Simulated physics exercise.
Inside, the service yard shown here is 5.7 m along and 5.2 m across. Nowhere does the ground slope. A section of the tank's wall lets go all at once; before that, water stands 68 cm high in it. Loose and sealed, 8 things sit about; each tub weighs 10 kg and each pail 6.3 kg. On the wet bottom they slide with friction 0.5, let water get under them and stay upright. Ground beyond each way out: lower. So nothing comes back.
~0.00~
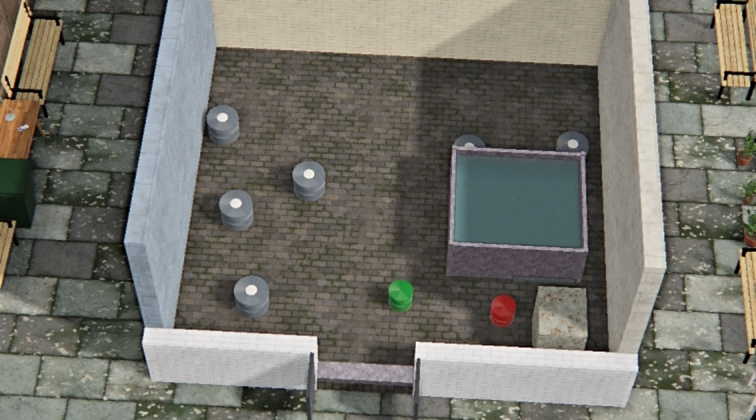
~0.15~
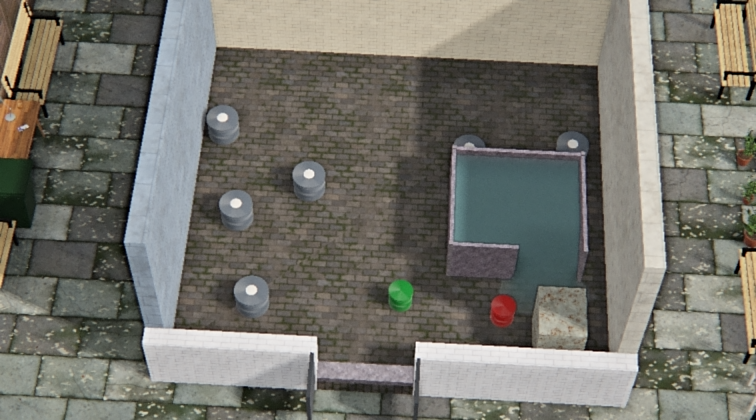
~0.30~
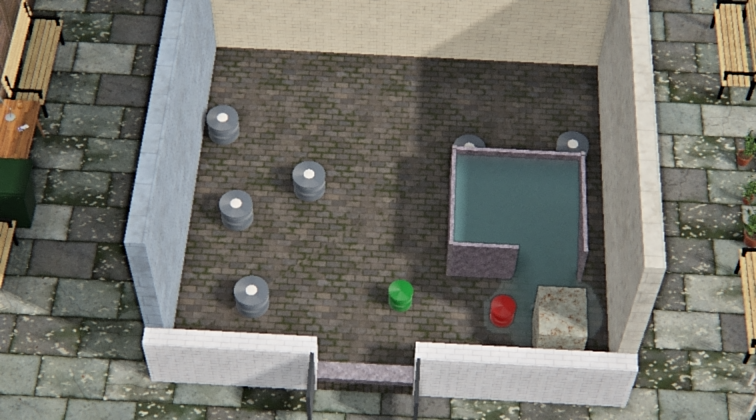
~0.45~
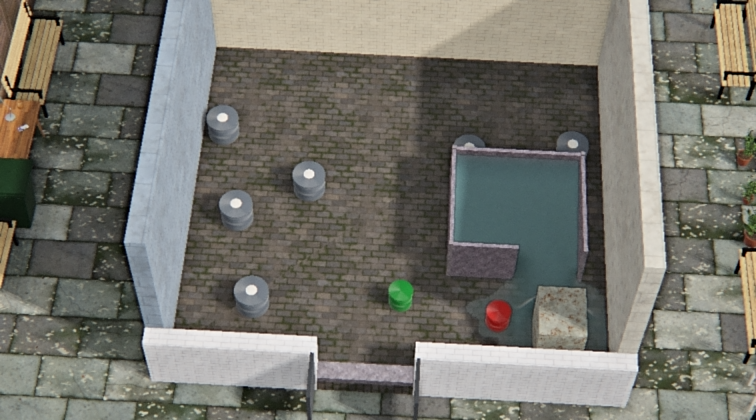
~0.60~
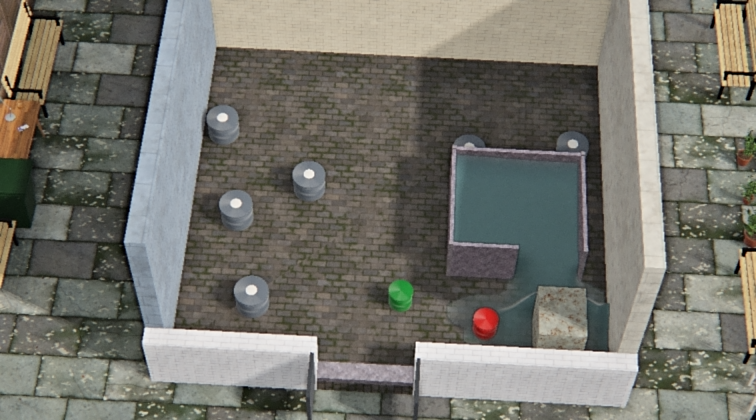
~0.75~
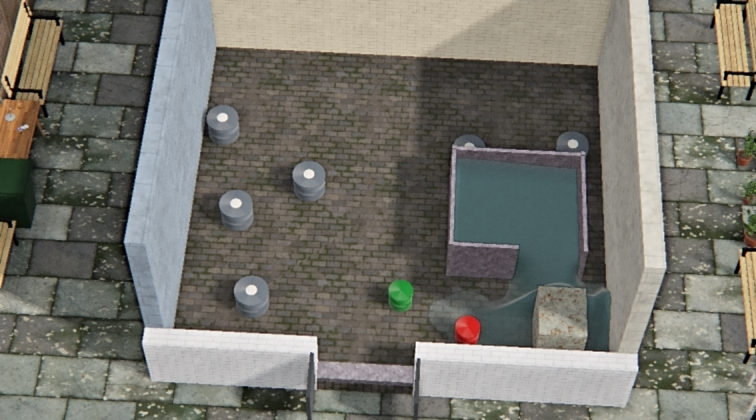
Water pouring through a gap in a square tank's wall, spreading around a stone block and pushing a red pail left.
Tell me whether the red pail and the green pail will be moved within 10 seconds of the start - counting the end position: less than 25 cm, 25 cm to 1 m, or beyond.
First the red pail: It is displaced a long way; then the green pail: It is displaced a long way.
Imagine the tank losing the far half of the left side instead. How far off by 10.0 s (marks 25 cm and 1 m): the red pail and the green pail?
If so, the red pail remains in place, the green pail remains in place.
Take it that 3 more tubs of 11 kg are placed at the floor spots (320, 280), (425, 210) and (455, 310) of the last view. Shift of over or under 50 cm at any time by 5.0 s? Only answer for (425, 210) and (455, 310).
So it goes behind the line, then across the line.
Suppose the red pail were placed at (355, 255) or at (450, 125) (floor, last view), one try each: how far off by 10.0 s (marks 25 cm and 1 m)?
Well, it scarcely moves on the first try and scarcely moves on the second.
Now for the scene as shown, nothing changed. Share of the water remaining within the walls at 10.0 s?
90 %.
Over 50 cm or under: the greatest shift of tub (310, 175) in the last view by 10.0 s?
Looking at the run, it comes out shy of the mark.
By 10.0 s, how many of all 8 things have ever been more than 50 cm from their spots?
That comes to 5.
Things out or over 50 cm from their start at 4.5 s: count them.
3.
After 2.0 s the red pail is near (276, 316), 3.0 m from its start, aground; the green pail is near (384, 287), 0.2 m from its start, aground; 0 of 8 are out; 0 afloat.
After 4.5 s the red pail is near (233, 263), 3.6 m from its start, afloat; the green pail is near (303, 241), 1.5 m from its start, aground; 0 of 8 are out; 2 afloat.
After 7.0 s the red pail is near (276, 220), 3.3 m from its start, aground; the green pail is near (303, 241), 1.5 m from its start, aground; 0 of 8 are out; 2 afloat.
After 10.0 s the red pail is near (276, 220), 3.3 m from its start, aground; the green pail is near (303, 241), 1.5 m from its start, aground; 0 of 8 are out; 2 afloat.
